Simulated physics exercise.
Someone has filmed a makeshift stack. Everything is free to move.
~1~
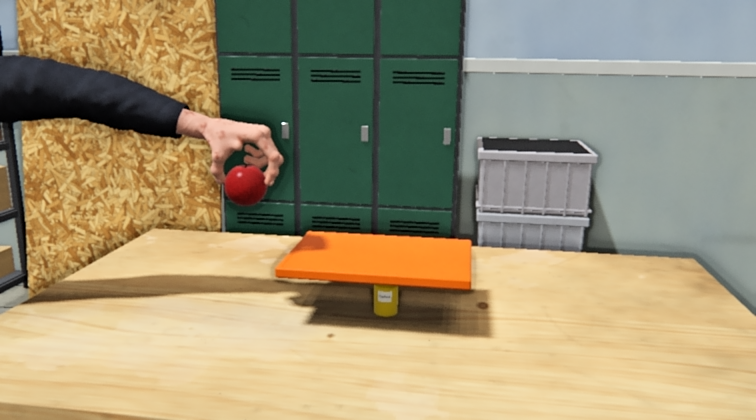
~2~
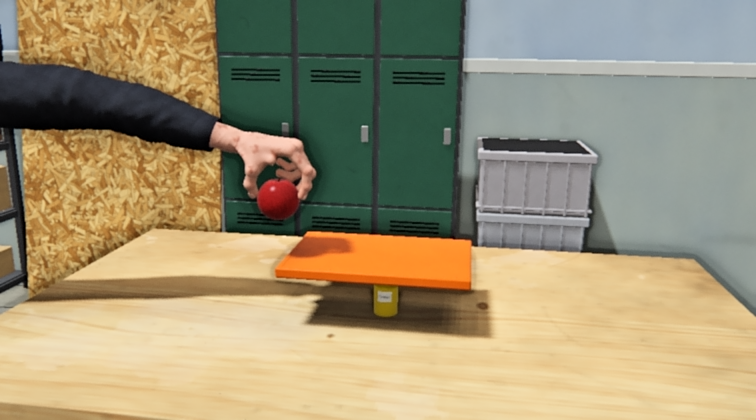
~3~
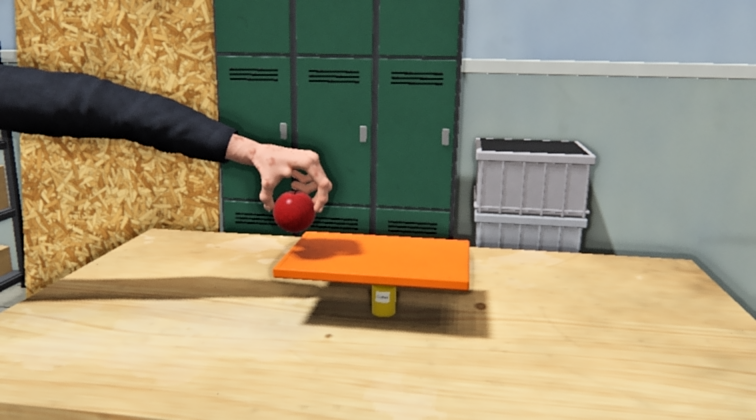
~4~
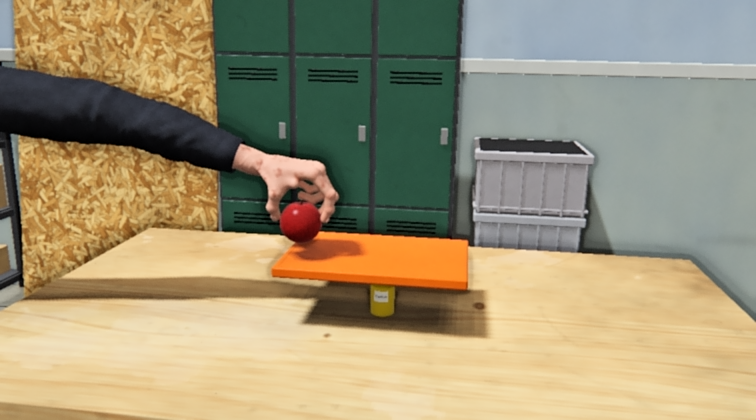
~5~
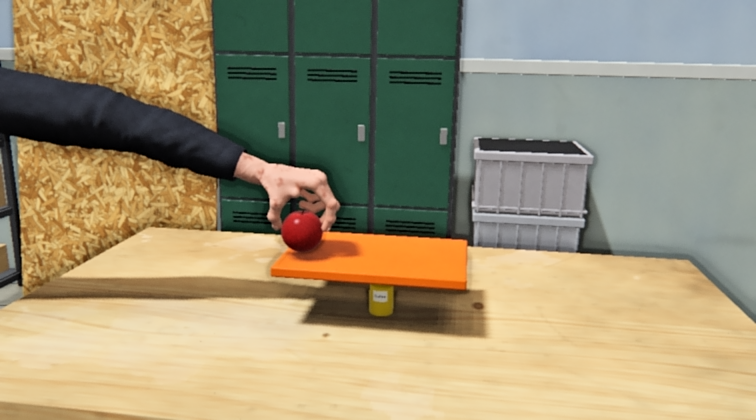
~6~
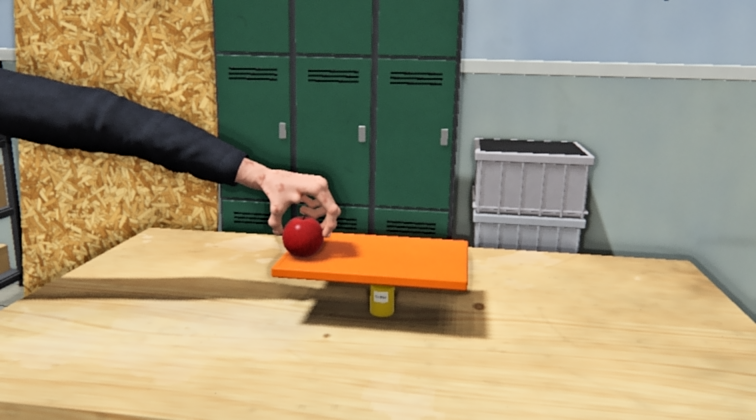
On a wooden table in front of green lockers, a hand holding a red apple moves right and down toward an orange lid resting on a small yellow container, then sets the apple on the lid's left side, still holding it.
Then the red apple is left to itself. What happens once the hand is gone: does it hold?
Outcome: The stack loses its balance.
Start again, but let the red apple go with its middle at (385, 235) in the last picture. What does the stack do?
Then it stays up.
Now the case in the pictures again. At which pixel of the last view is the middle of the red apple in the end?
Around (263, 296).
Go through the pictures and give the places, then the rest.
Coming down; red apple (246, 185); orange lid (380, 258), in the first picture.
Coming down; red apple (279, 199); orange lid (380, 258), in the second picture.
Coming down; red apple (294, 211); orange lid (378, 258), in the third picture.
Coming down; red apple (301, 222); orange lid (377, 258), in the fourth picture.
Coming down; red apple (302, 231); orange lid (376, 257), in the fifth picture.
In place under the hand; red apple (303, 237); orange lid (377, 258), in the sixth picture.
Then, 0.30 s past the last view, red apple now fallen; orange lid rocked 35° from its first pose.
Then, 0.40 s past the last view, orange lid rocked 40° from its first pose.
Finally, fallen, red apple; left askew, orange lid; yellow shaker still in place. Final places as the last picture's camera would see them, red apple near (263, 296). The stack comes apart.
